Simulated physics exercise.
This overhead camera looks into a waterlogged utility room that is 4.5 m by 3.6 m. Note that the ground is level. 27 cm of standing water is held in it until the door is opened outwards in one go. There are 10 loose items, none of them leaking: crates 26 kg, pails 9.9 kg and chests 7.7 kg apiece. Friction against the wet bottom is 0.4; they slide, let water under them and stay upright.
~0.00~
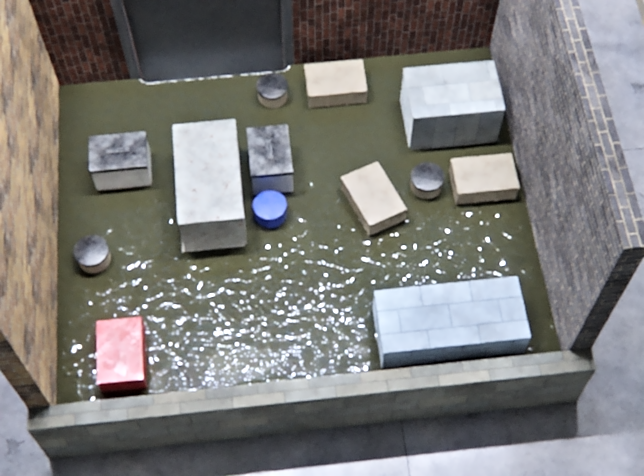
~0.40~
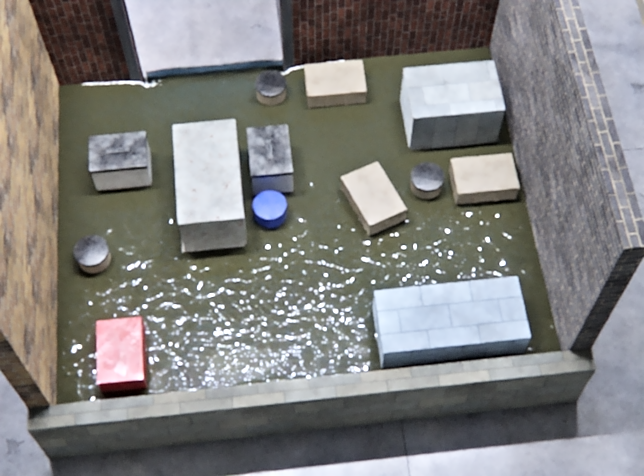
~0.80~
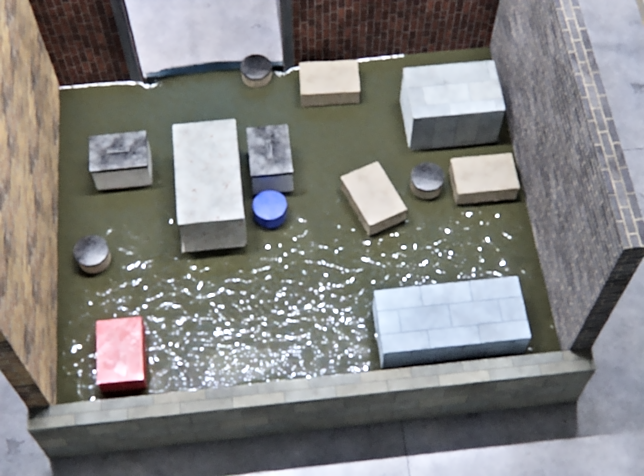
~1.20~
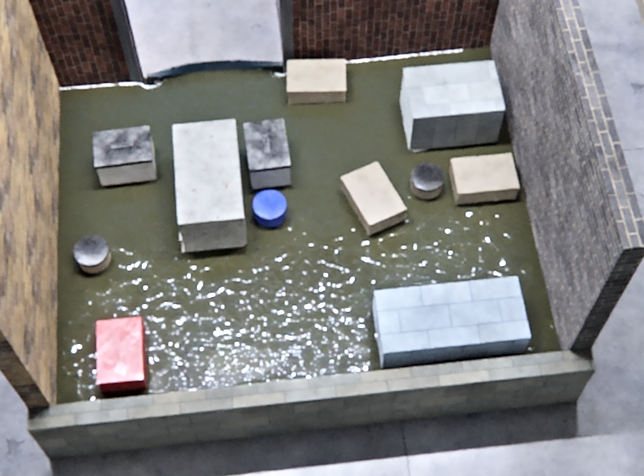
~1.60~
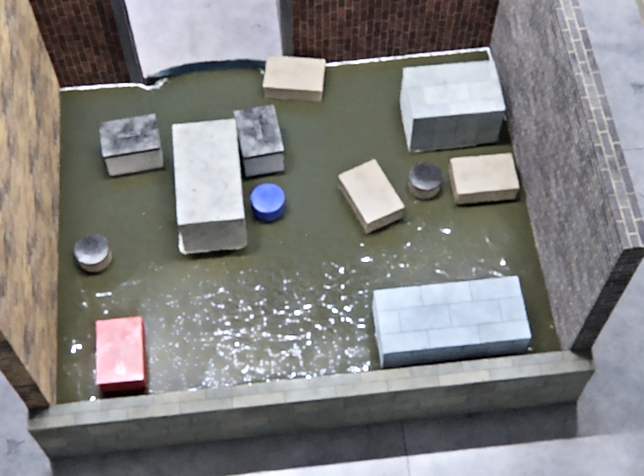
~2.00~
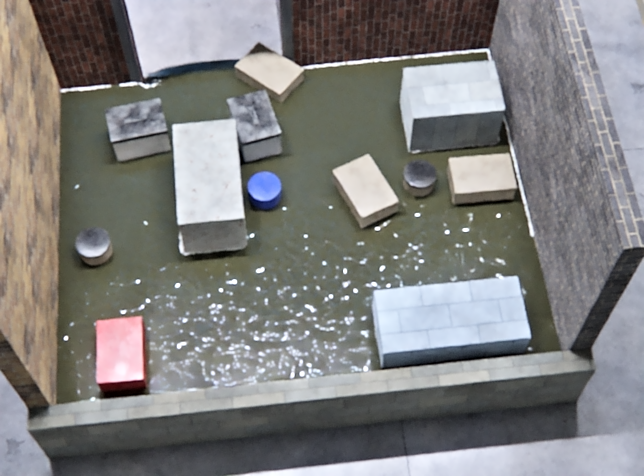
Grey door opening at the back of a flooded room, then nearby boxes and a drum drifting toward the doorway, others shifting slightly.
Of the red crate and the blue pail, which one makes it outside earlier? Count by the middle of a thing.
The blue one makes it out earlier.
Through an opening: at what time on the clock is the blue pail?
At roughly 5.0 seconds.
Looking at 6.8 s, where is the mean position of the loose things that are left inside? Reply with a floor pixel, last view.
They're centred close to (260, 175).
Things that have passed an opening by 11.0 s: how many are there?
I count 8 by that time.
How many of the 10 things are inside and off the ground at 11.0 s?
I'd say 2 of them.
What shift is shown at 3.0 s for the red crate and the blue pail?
About 10 and 60 cm.
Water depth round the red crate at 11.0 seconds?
Roughly 13 cm deep.
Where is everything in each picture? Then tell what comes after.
The red crate at (120, 350), afloat; the blue pail at (270, 205), afloat; 27 cm deep round most things; 0 of 10 have shifted, in the first picture.
The red crate at (120, 350), afloat; the blue pail at (270, 205), afloat; 27 cm deep round most things; 1 of 10 have shifted, in the second picture.
The red crate at (120, 350) floats; the blue pail at (270, 205) floats; about 3610 L in view; 2 of 10 have shifted, in the third picture.
The red crate at (120, 350) floats; the blue pail at (270, 204) floats; about 3540 L in view; 4 of 10 have shifted, in the fourth picture.
The red crate at (120, 350), afloat; the blue pail at (268, 198) floats, 10 cm from its start; 24 cm deep round most things; 5 of 10 have shifted, in the fifth picture.
The red crate at (120, 350) floats; the blue pail at (264, 186) floats, 24 cm from its start; about 3370 L in view; 8 of 10 have shifted, in the sixth picture.
After 3.0 s the red crate is near (118, 337), 0.1 m from its start, afloat; the blue pail is near (256, 154), 0.6 m from its start, afloat; 2 of 10 are out; 8 afloat.
After 6.8 s the red crate is near (104, 305), 0.5 m from its start, afloat; the blue pail has gone out (at 4.8 s); 5 of 10 are out; 5 afloat.
After 11.0 s the red crate is near (96, 230), 1.3 m from its start, afloat; the blue pail has gone out (at 4.8 s); 8 of 10 are out; 2 afloat.
After 15.0 s the red crate is near (104, 159), 2.1 m from its start, afloat; the blue pail has gone out (at 4.8 s); 8 of 10 are out; 2 afloat.
